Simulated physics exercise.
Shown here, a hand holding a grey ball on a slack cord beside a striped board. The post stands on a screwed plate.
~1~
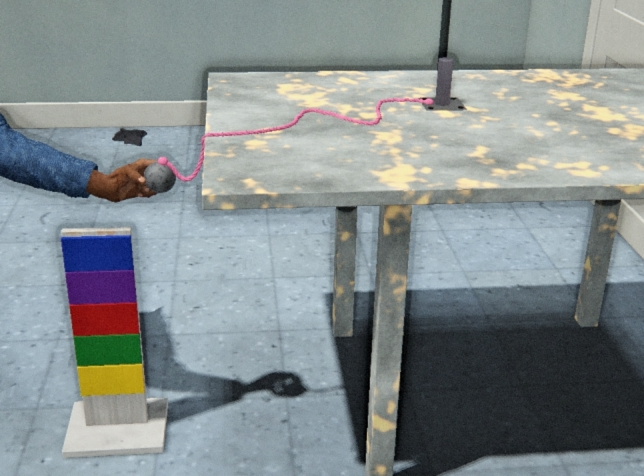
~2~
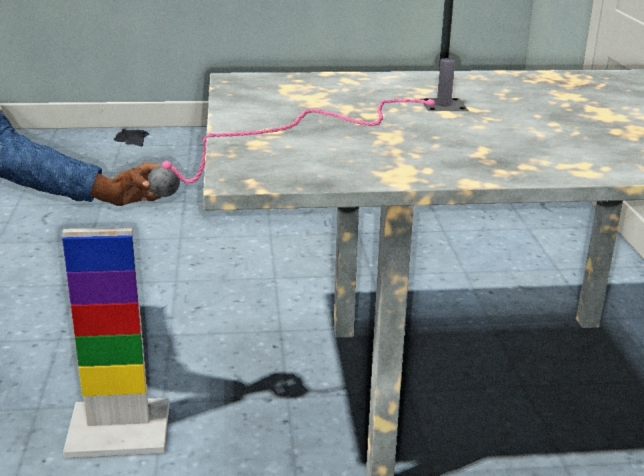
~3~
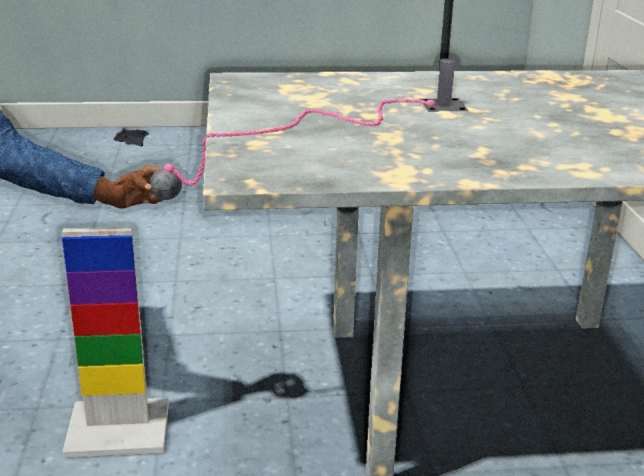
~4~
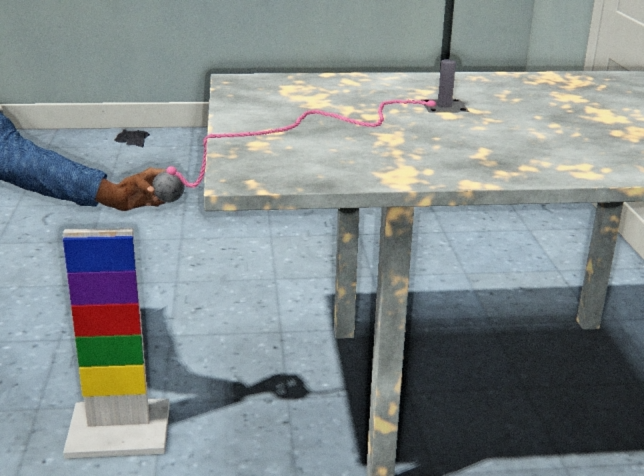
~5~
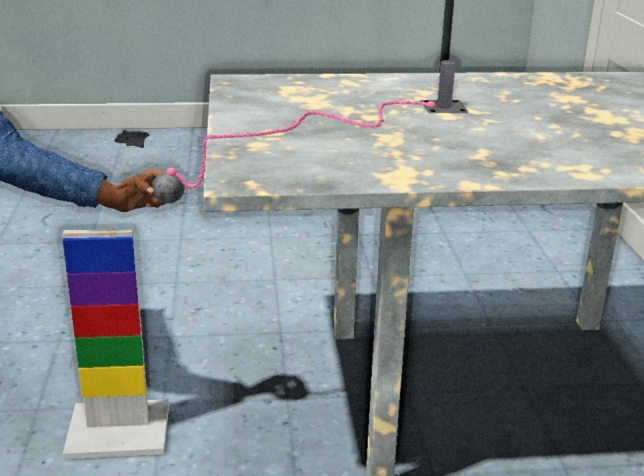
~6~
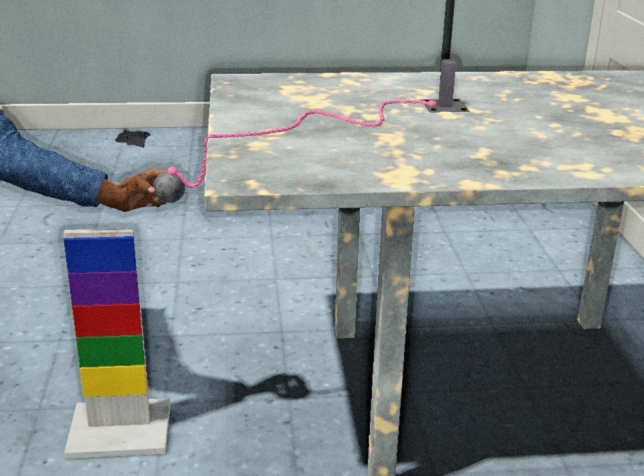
In a pale-walled room with a blue tiled floor, seen from slightly above, a hand in a blue sleeve holds a grey ball at the left edge of a blotchy grey-and-yellow table. A slack pink cord winds from the ball across the tabletop to a dark post, and a board striped blue, purple, red, green and yellow stands below. The hand shifts the ball very slightly right and down, then stays nearly still.
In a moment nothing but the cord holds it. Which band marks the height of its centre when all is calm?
Its centre hangs level with the red band.
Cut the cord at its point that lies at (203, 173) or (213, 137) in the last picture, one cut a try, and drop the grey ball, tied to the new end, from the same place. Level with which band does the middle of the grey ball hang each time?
In that order: Purple; blue.
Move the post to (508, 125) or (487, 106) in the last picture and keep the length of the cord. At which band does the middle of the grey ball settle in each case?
One after the other, purple; purple.
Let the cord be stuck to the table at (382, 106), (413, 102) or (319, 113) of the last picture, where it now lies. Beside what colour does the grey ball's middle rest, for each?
It would be red; red; blue.
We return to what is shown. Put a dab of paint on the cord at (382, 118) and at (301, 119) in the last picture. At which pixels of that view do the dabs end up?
At (339, 114), then (216, 125).
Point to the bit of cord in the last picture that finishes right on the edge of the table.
It lies at about (300, 121).
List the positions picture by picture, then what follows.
Grey ball (160, 177); blue (97, 255); purple (101, 288); red (105, 320); green (108, 351); yellow (111, 381), in the first frame.
Grey ball (164, 181); cord through (398, 101) (382, 119) (326, 114) (285, 128) (212, 137), in the second frame.
Grey ball (166, 184), in the third frame.
Grey ball (169, 187); cord through (399, 102) (382, 120) (327, 115) (285, 129) (212, 138), in the fourth frame.
Grey ball (168, 188), in the fifth frame.
Grey ball (169, 187); cord through (399, 102) (383, 120) (327, 115) (286, 129) (213, 138), in the sixth frame.
Soon after, ball near (250, 285); level with red.
After that, ball near (205, 310); level with red.
In the end, ball near (209, 309); level with red. Its middle rests at the red band.
